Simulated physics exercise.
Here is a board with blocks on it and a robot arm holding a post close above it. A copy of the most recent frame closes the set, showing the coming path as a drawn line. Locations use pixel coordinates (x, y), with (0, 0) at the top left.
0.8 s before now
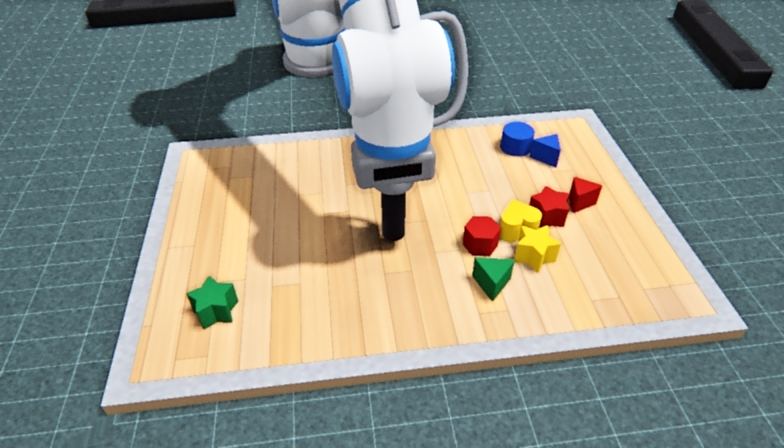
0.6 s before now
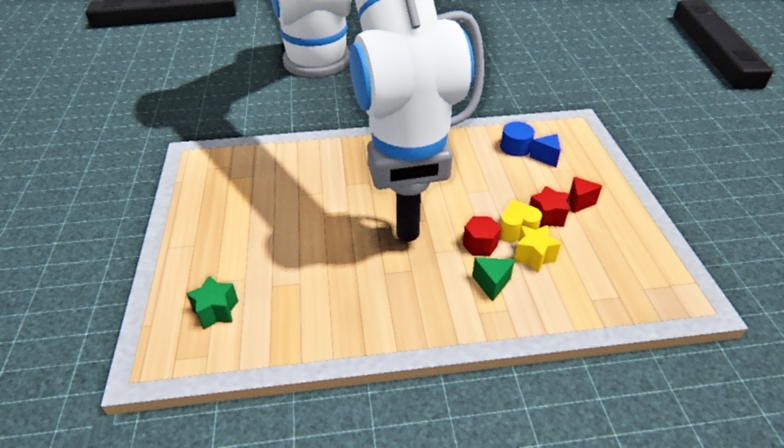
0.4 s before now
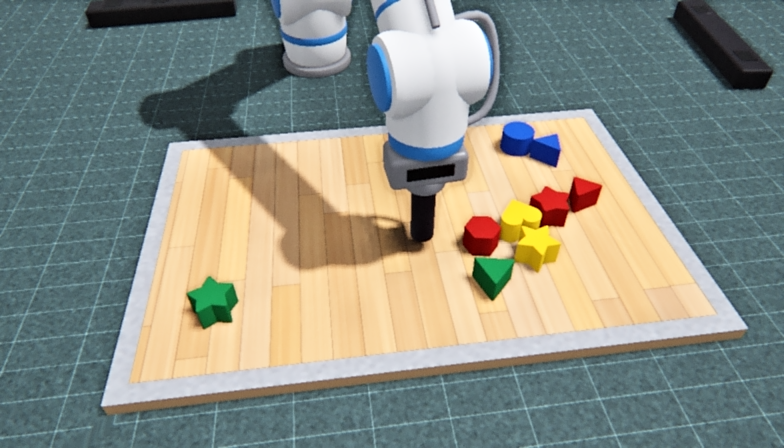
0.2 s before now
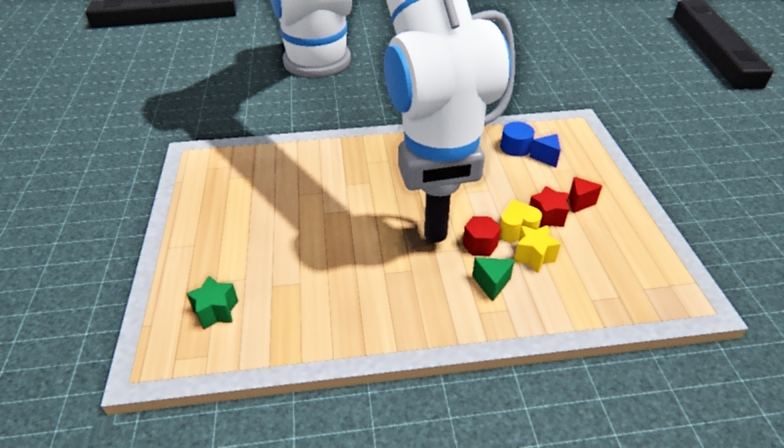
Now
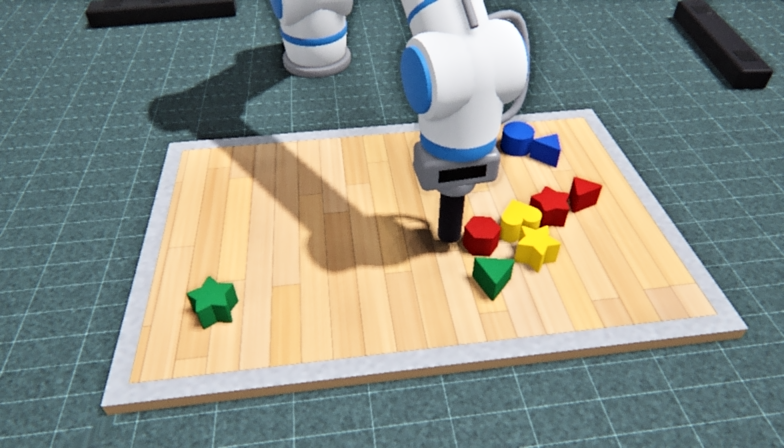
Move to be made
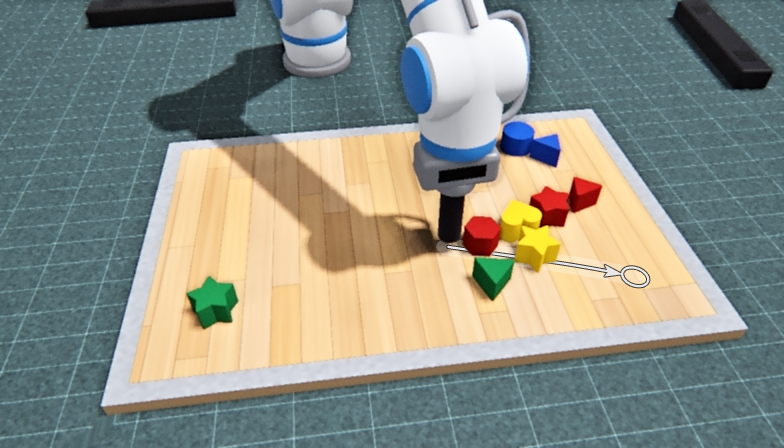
A white robot arm with blue bands holds a dark post low over a wooden board and moves it steadily right, starting near the middle. Its shadow shifts along with it, and the post draws close beside the red six-sided block while all the colored blocks stay still.
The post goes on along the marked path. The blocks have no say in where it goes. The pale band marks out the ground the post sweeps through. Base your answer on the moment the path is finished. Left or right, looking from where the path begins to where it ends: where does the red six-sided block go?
Heads left.
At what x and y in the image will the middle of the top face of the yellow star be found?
Close to (672, 262).
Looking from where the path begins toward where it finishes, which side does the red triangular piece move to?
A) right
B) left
The correct letter is B.
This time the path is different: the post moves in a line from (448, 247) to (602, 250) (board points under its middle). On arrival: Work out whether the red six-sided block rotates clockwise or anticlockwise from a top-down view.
Rotation: Clockwise.
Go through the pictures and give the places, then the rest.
The first picture shows lower end of the post (394, 234), tops of blocks, red six-sided block (483, 226), green triangular piece (495, 266), yellow heart (520, 213), yellow star (538, 238), red star (552, 198), red triangular piece (585, 185).
The second picture shows post (408, 234), blocks as before.
The third picture shows post (422, 234), blocks as before.
The fourth picture shows post (436, 235), blocks as before.
The fifth picture shows post (449, 235), red six-sided block (483, 226), green triangular piece (495, 266), yellow heart (520, 213), yellow star (538, 238), red star (552, 198), red triangular piece (585, 185).
The drawn path runs from (448, 247) to (635, 277).
The first path, step by step. One third of the way, post (512, 244); red six-sided block (540, 231); yellow heart (559, 212), turned 30° anticlockwise; yellow star (573, 243), turned 15° clockwise; red star (564, 192), turned 55° anticlockwise; red triangular piece (589, 180).
Two thirds of the way, post (574, 253); red six-sided block (601, 238); yellow heart (586, 214), turned 90° anticlockwise; yellow star (632, 255), turned 25° clockwise; red star (566, 190), turned 75° anticlockwise; red triangular piece (590, 176), turned 20° clockwise.
At the end, post (640, 265); red six-sided block (625, 234), turned 40° anticlockwise; green triangular piece not moved; yellow heart (586, 214), turned 95° anticlockwise; yellow star (672, 262), turned 65° clockwise; red star (566, 190), turned 75° anticlockwise; red triangular piece (590, 176), turned 20° clockwise.
